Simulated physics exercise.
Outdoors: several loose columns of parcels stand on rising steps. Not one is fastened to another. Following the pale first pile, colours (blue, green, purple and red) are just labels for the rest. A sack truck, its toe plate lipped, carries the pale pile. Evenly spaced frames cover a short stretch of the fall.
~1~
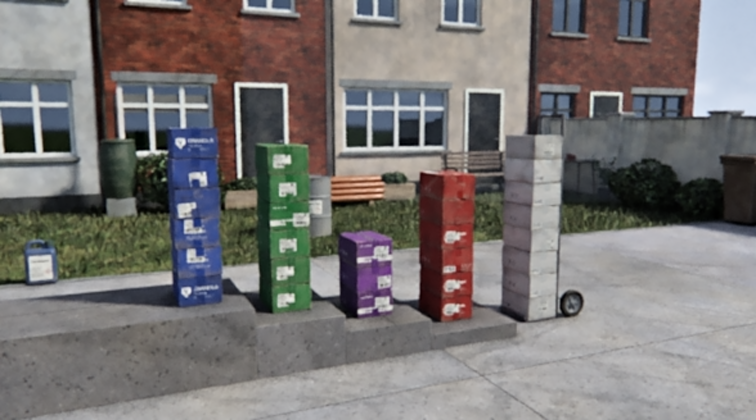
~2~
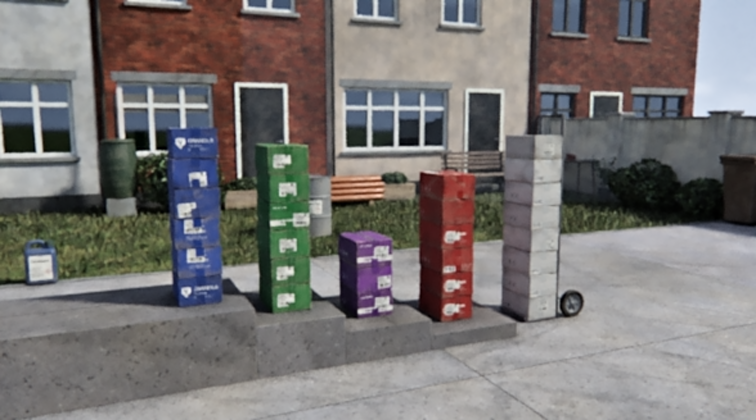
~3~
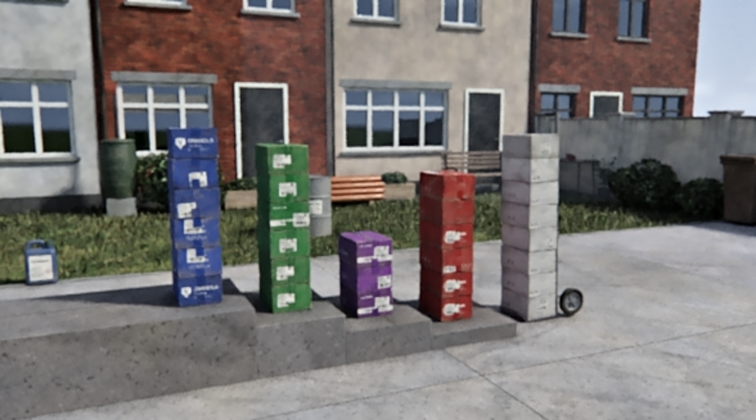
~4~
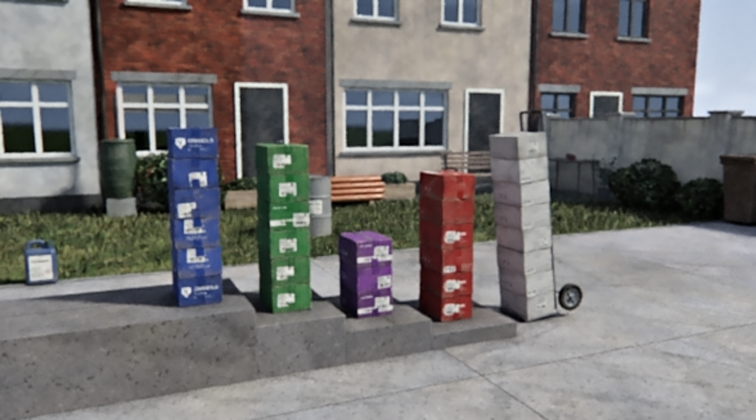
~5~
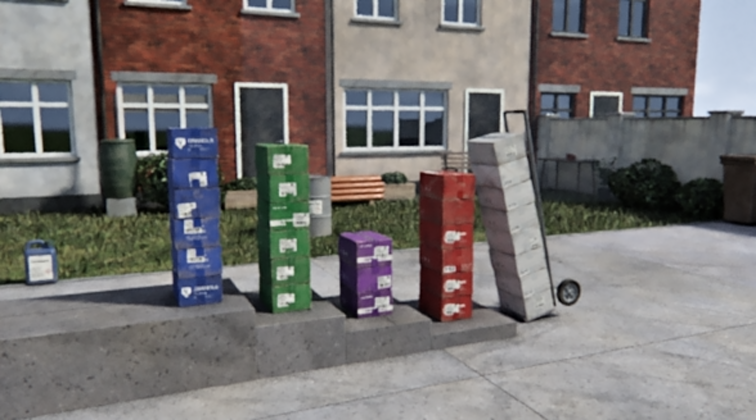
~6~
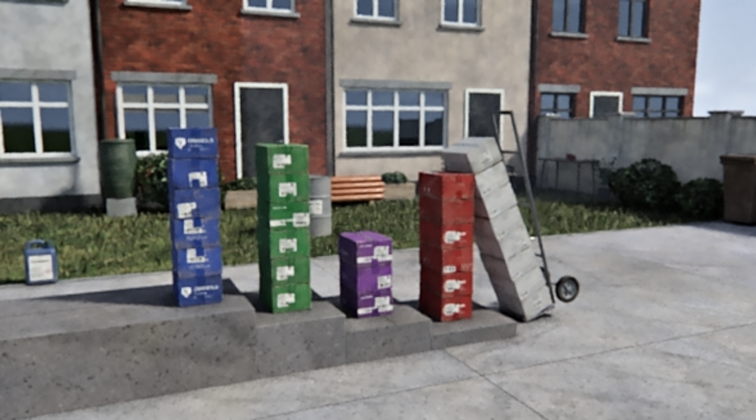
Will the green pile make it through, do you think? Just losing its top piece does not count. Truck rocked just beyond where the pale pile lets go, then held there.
Not ruined.
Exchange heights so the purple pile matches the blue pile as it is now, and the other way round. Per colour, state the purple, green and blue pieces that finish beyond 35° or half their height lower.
Purple 5, green 4, blue 2.
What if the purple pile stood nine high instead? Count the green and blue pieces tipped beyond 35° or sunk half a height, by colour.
Green 3, blue 5.
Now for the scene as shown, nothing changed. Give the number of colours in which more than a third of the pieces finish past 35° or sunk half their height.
The answer is 1.
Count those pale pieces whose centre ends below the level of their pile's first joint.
Counting them up gives 1.
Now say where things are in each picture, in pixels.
In the first frame (pixels give the middle of a visible side), truck frame (562, 157) level; top green parcel (289, 160); top red parcel (460, 187); none of the others has stirred.
In the second frame, truck frame (562, 157) level; top green parcel (289, 160).
In the third frame, truck frame rocked barely; top green parcel (289, 160).
In the fourth frame, truck frame rocked a little, top of the pale pile leaning a little; top green parcel (289, 160); none of the others has stirred.
In the fifth frame, truck frame (531, 153) rocked a little, top of the pale pile leaning clearly; top green parcel (289, 160); none of the others has stirred.
In the sixth frame, truck frame (521, 153) rocked clearly, top of the pale pile leaning clearly; top green parcel (289, 160); top red parcel (459, 187); none of the others has stirred.
Shortly afterwards, 7 of the pale pile down; none of the 6 green parcels down (0 of 21 in all colours); top green parcel unmoved; top red parcel tilted barely.
Next, 8 of the pale pile down; none of the 6 green parcels down (0 of 21 in all colours); top green parcel unmoved; top red parcel tilted clearly, half its height lower.
Some moments later, 8 of the pale pile down; none of the 6 green parcels down (6 of 21 in all colours); top green parcel unmoved; top red parcel tilted steeply, about its own height lower.
In the end, 8 of the pale pile down; none of the 6 green parcels down (6 of 21 in all colours); top green parcel a little from its place; top red parcel tilted clearly, some two heights lower. From the last view, middles, top green parcel near (278, 158), top red parcel near (314, 232).
